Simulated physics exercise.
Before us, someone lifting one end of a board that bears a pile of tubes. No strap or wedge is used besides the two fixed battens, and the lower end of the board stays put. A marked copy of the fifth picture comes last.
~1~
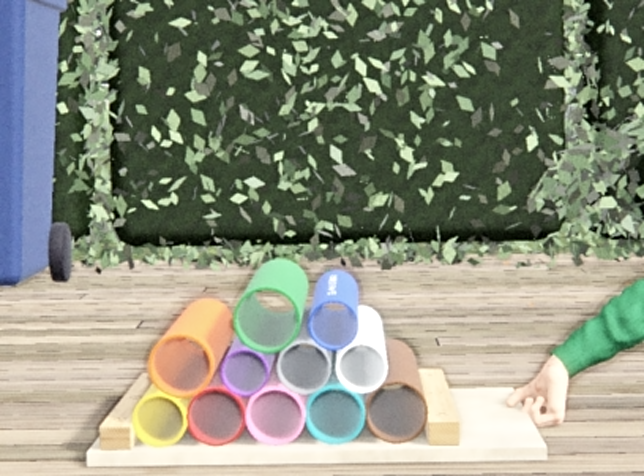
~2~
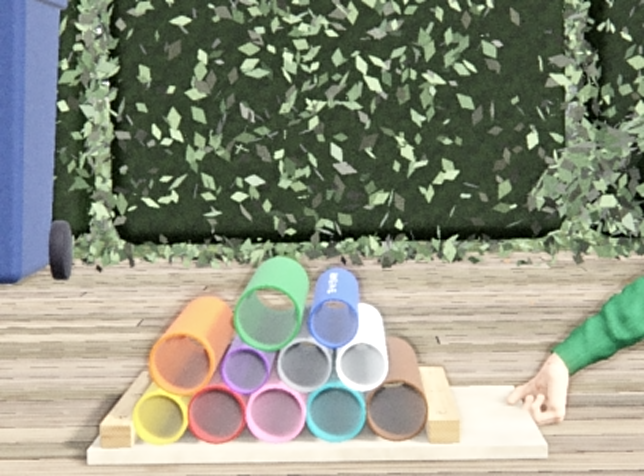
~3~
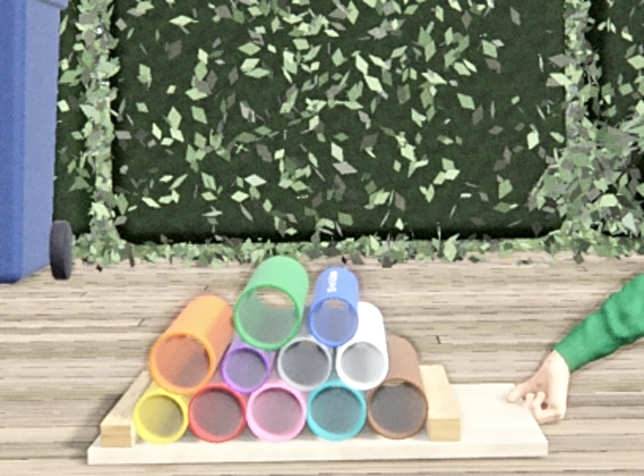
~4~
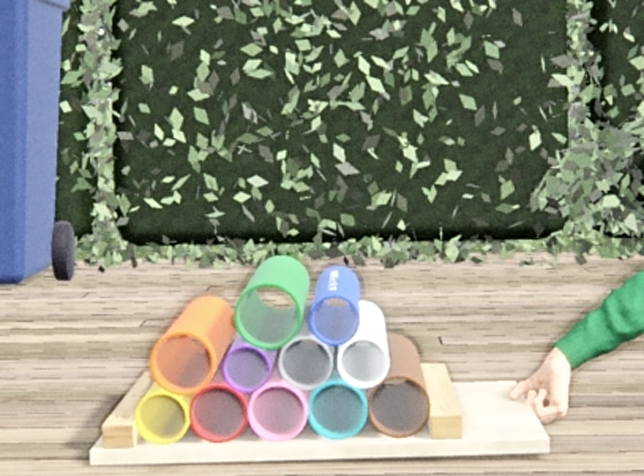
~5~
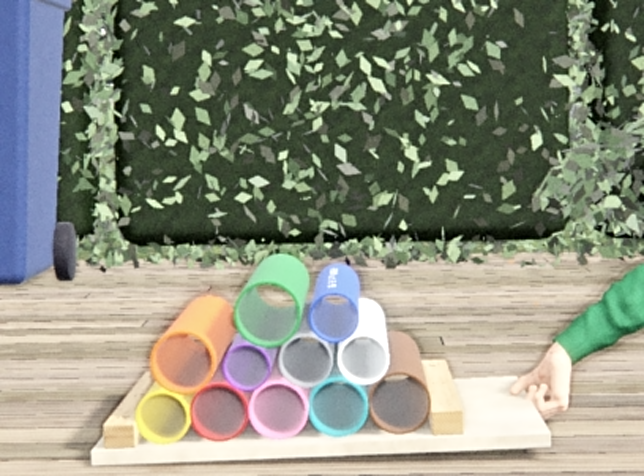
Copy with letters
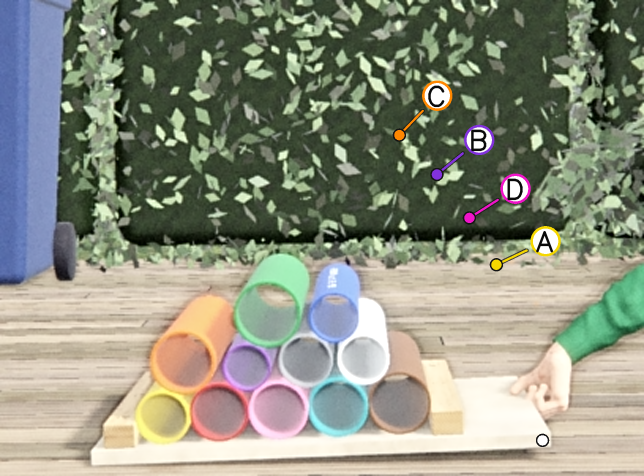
A hand in a green sleeve slowly raised the right end of a pale board by a tiny amount, and the stacked colourful tubes on it stayed piled together, barely shifting with it.
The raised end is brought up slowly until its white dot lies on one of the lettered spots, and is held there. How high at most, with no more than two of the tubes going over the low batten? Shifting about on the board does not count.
At most to A.
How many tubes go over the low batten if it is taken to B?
The count is six.
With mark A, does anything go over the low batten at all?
Yes.
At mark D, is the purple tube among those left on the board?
The purple tube: No.
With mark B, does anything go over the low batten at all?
Yes, at B.
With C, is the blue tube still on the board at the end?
The blue tube: No.
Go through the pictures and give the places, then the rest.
The first frame shows pink tube (275, 416); turquoise tube (335, 415); brown tube (397, 412).
The second frame shows brown tube (397, 410); white tube (362, 365).
The third frame shows board (320, 410); brown tube (398, 409); grey tube (304, 365).
The fourth frame shows board (322, 408); yellow tube (162, 418); red tube (218, 414).
The fifth frame shows board (323, 406); yellow tube (163, 417); red tube (219, 412).
On the marked copy, A at (497, 264); B at (437, 174); C at (400, 135); D at (470, 218); the white dot at (542, 441).
With A. Early on, board at 16°.
Further on, board at 25°.
At the end, board at 25°, two over the low batten (orange, green).
As for the rest, B six over the low batten; C six over the low batten; D six over the low batten.
